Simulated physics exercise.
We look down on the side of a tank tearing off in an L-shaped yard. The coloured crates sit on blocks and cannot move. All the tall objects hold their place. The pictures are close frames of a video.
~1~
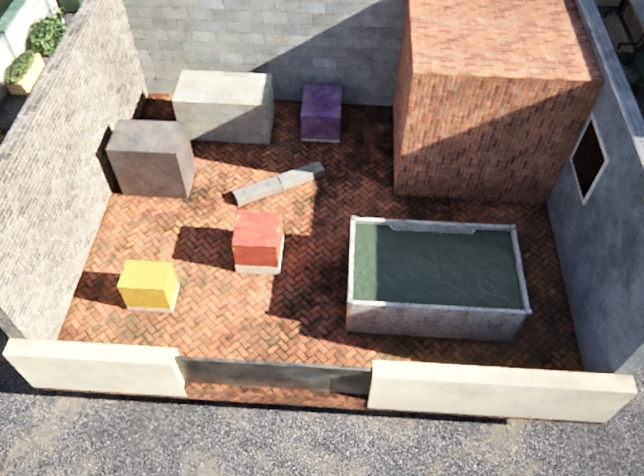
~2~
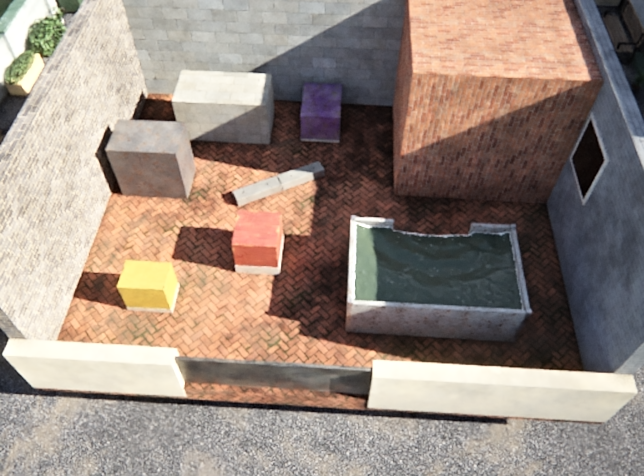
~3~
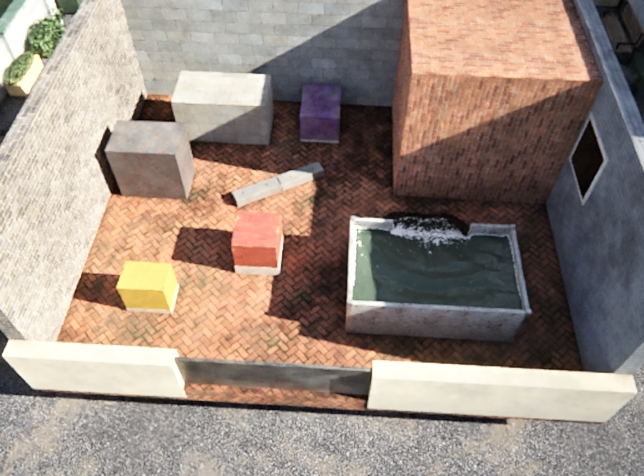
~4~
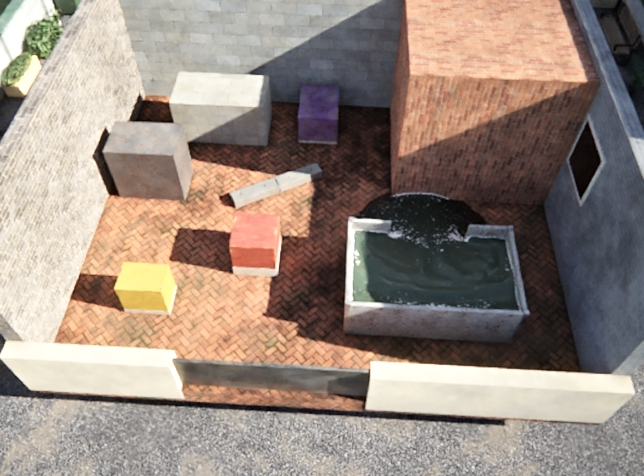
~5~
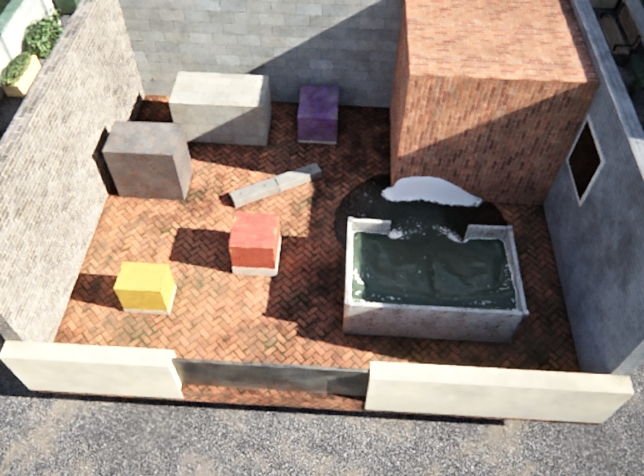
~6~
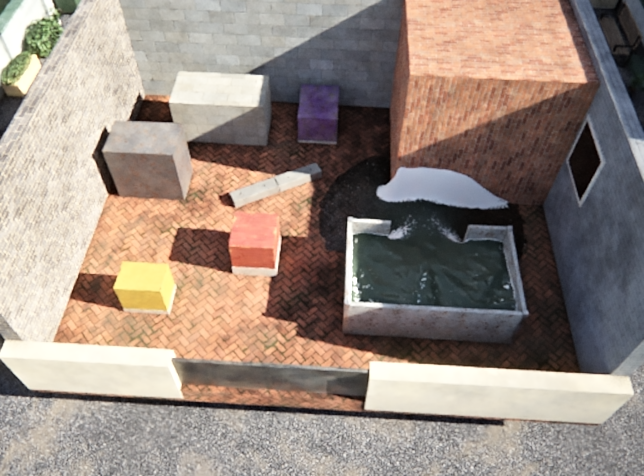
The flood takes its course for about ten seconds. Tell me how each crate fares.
One by one: The yellow crate is wetted; the purple crate is wetted; the red crate escapes dry.
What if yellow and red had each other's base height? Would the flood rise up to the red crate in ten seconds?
My reading: The red crate gets wet.
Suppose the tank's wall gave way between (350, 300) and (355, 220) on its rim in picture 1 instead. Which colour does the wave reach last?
That is the purple-painted one.
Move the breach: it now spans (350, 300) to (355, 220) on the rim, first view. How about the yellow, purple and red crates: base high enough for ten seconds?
Yellow crate gets wet, purple crate is soaked, red crate is soaked.
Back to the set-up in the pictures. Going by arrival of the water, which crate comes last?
That is the yellow-painted one.
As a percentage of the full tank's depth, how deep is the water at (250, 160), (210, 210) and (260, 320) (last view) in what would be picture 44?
Roughly 4, 8 and 4 per cent, in turn.
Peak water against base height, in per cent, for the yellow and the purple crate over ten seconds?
Near 220 and 440 in a hundred.
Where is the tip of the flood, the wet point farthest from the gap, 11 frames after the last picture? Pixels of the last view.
Around (268, 103).
A moment on, water covers 20 % of the floor; the yellow crate not reached, the purple crate water round its plinth, the red crate water round its plinth.
Next, water covers 40 % of the floor; the yellow crate not reached, the purple crate water round its plinth, the red crate water round its plinth.
Then, water covers 65 % of the floor; the yellow crate water round its plinth, the purple crate water round its plinth, the red crate water round its plinth.
Later, water covers 95 % of the floor; the yellow crate water round its plinth, the purple crate water round its plinth, the red crate water round its plinth.
In the end, water covers 100 % of the floor; the yellow crate was topped, the purple crate was topped, the red crate stayed above the water.
